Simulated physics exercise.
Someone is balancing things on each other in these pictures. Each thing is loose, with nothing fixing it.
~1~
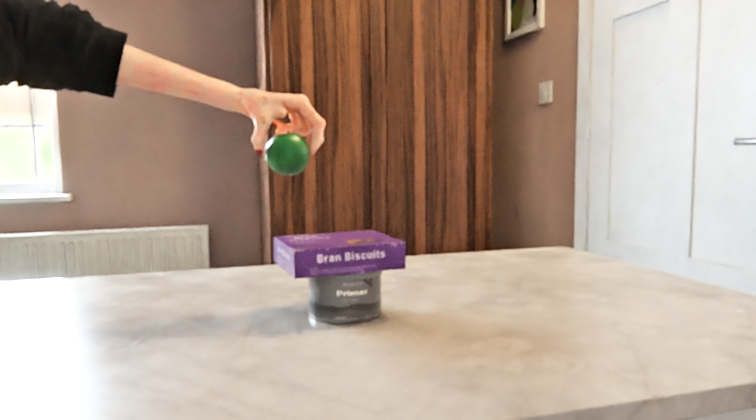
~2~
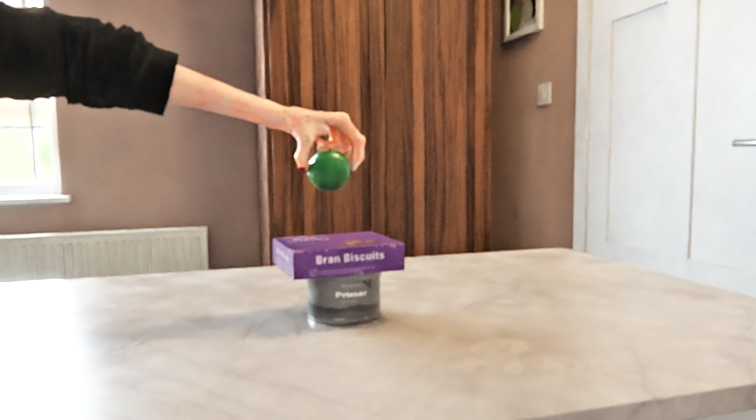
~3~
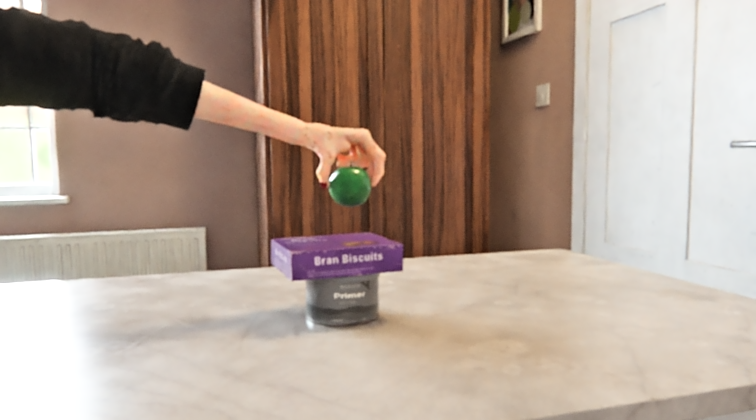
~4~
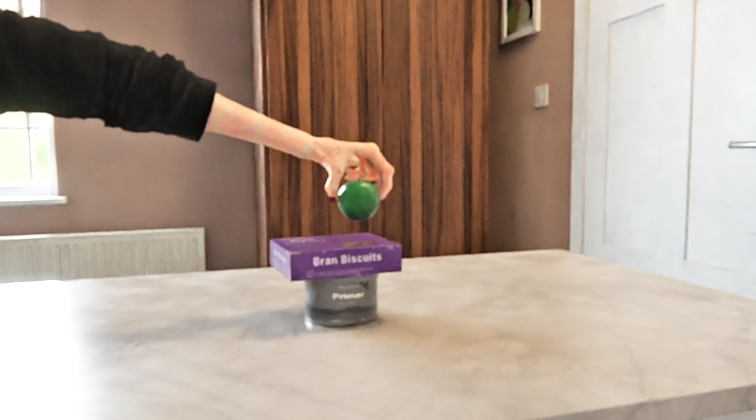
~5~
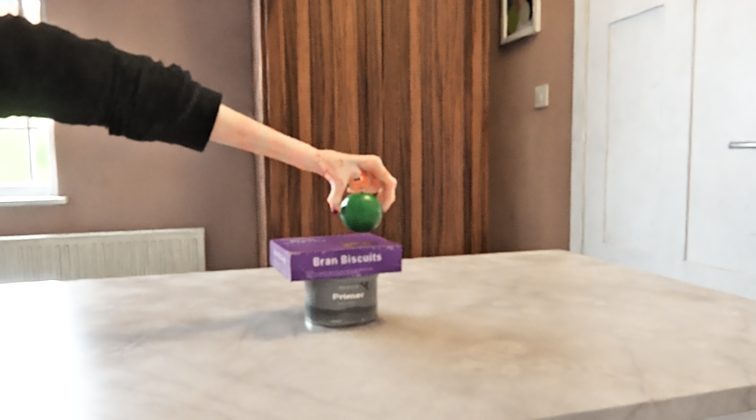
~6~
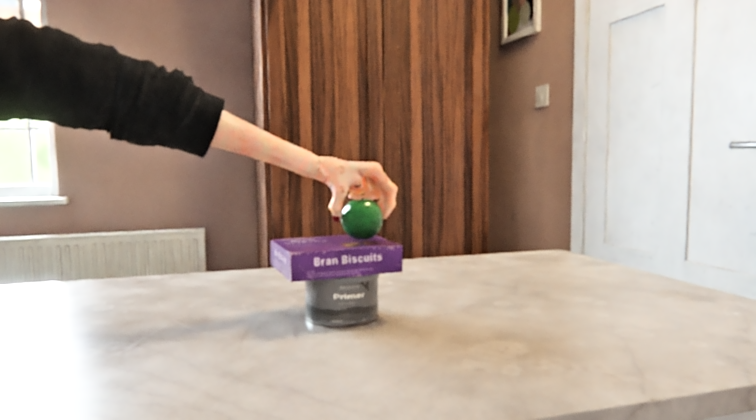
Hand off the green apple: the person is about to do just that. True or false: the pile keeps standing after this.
True.
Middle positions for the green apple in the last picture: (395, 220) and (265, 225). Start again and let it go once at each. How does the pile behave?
First attempt - it comes down; second attempt - it comes down.
Then, 0.70 s later than the last frame, all is still.
Then, 1.60 s later than the last frame, green apple resting near (363, 219).
When it is over, all 3 as before. End places, in pixels of the last picture, green apple near (363, 219). The pile holds.
